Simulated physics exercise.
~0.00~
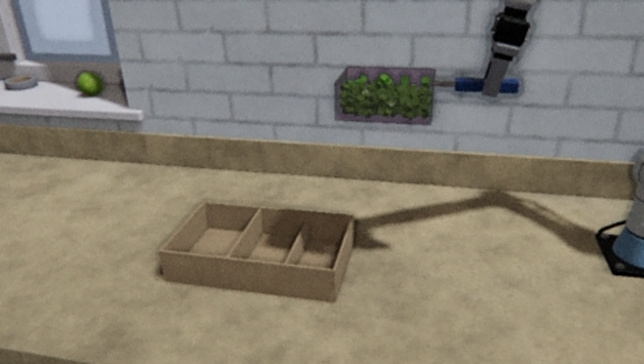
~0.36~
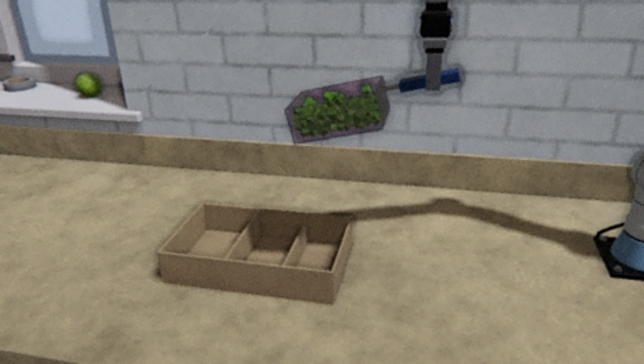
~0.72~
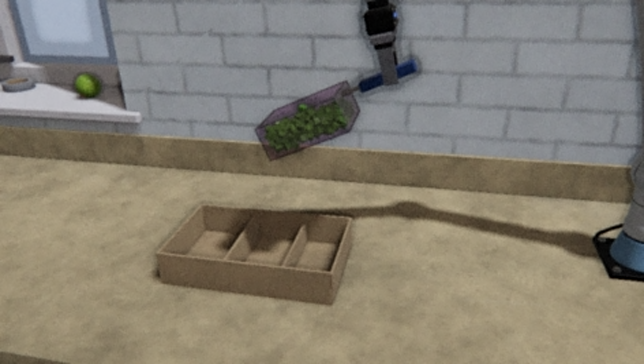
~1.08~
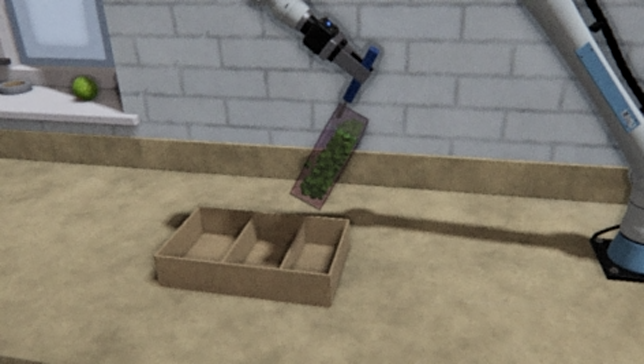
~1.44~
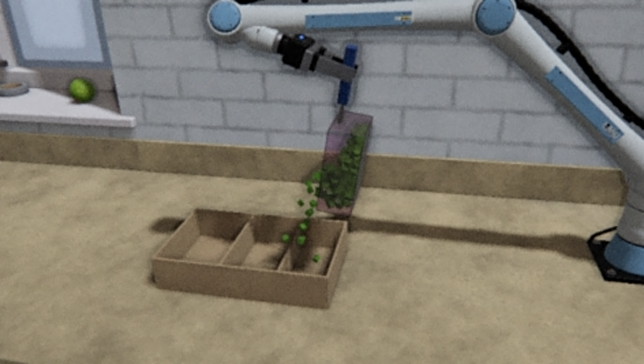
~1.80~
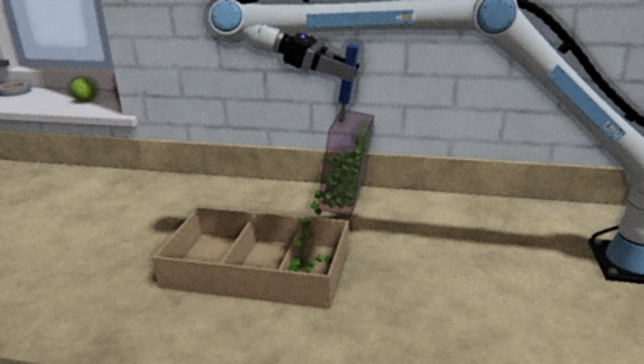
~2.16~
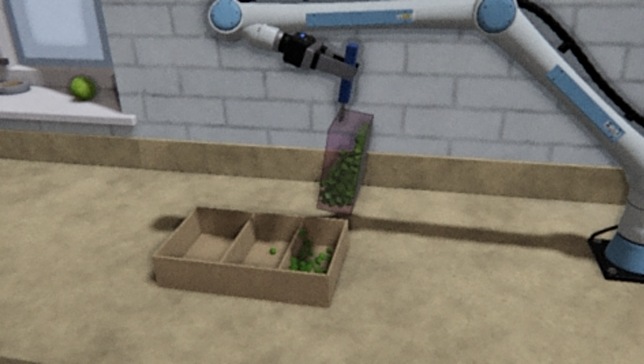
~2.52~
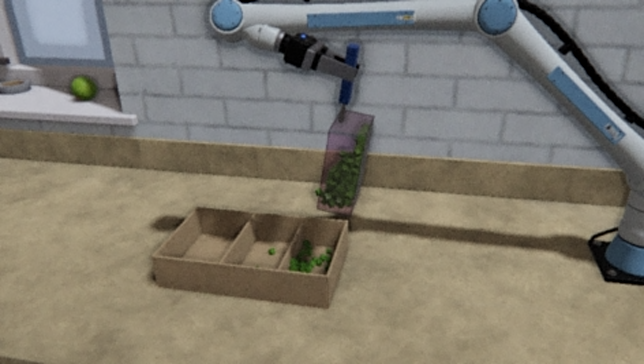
On a kitchen counter, a robot arm carries a clear box of green vegetable pieces leftward and tips it steeply over a divided crate; some pieces spill mostly into the right compartment, a few land in the middle, and many stay in the tilted box.
